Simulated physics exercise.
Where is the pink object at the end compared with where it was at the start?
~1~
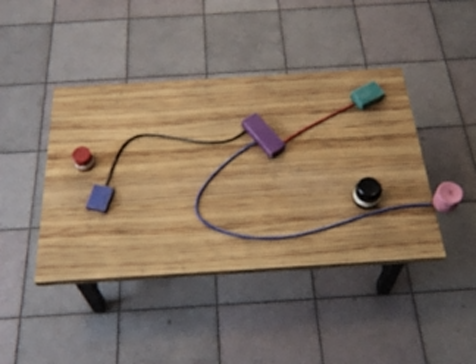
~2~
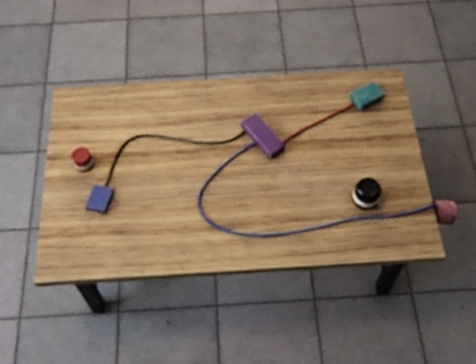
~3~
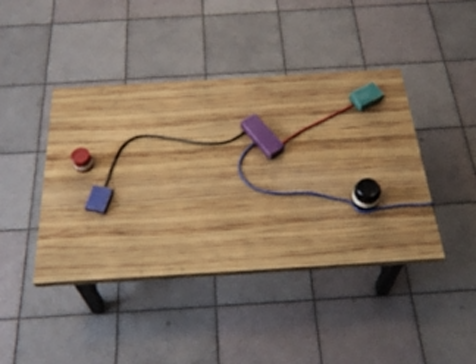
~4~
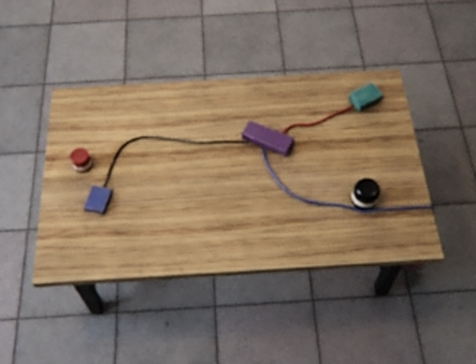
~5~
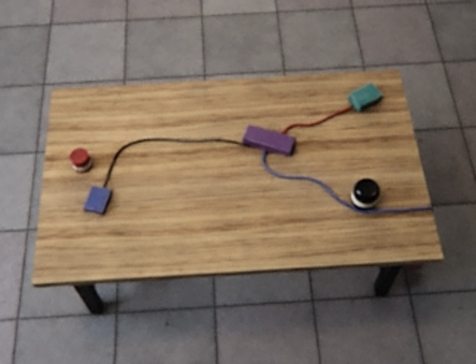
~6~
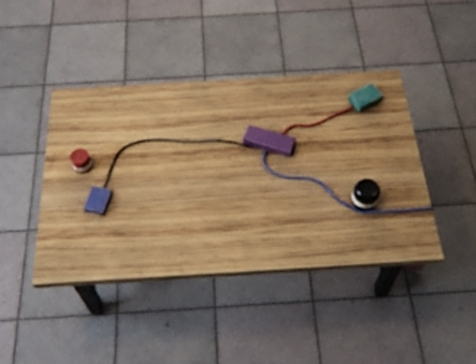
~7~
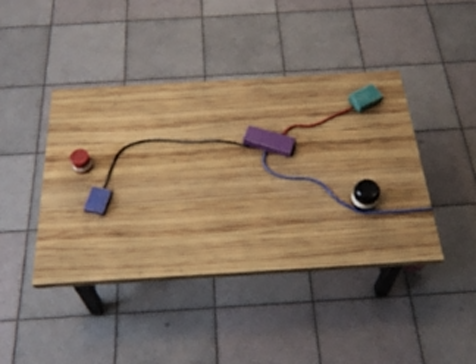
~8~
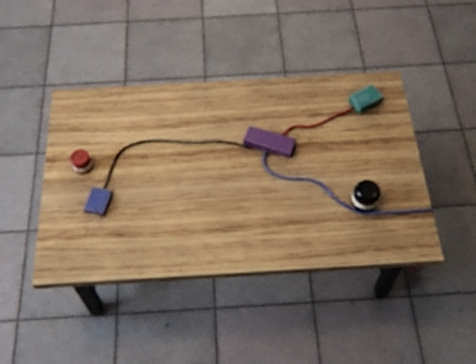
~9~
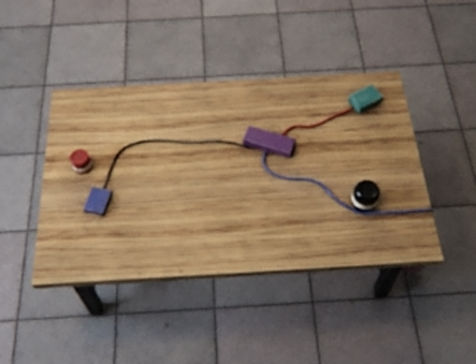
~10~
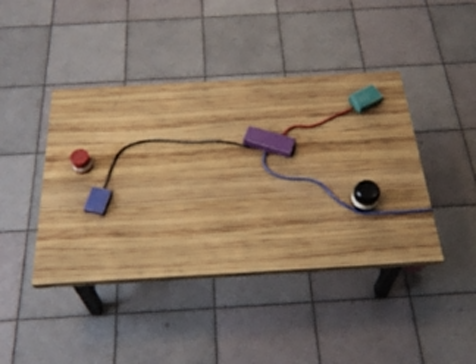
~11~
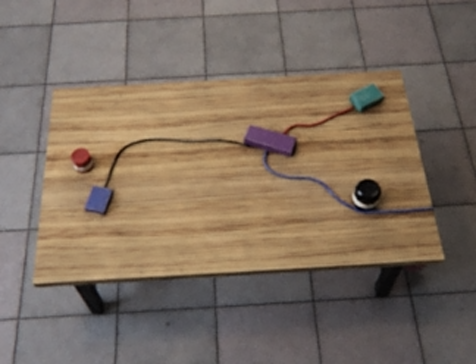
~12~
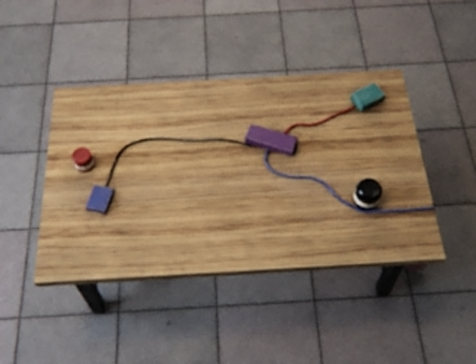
At the start it was at the right edge of the table, but by the end it had dropped over that side and was out of sight, with its blue cable running over the edge.
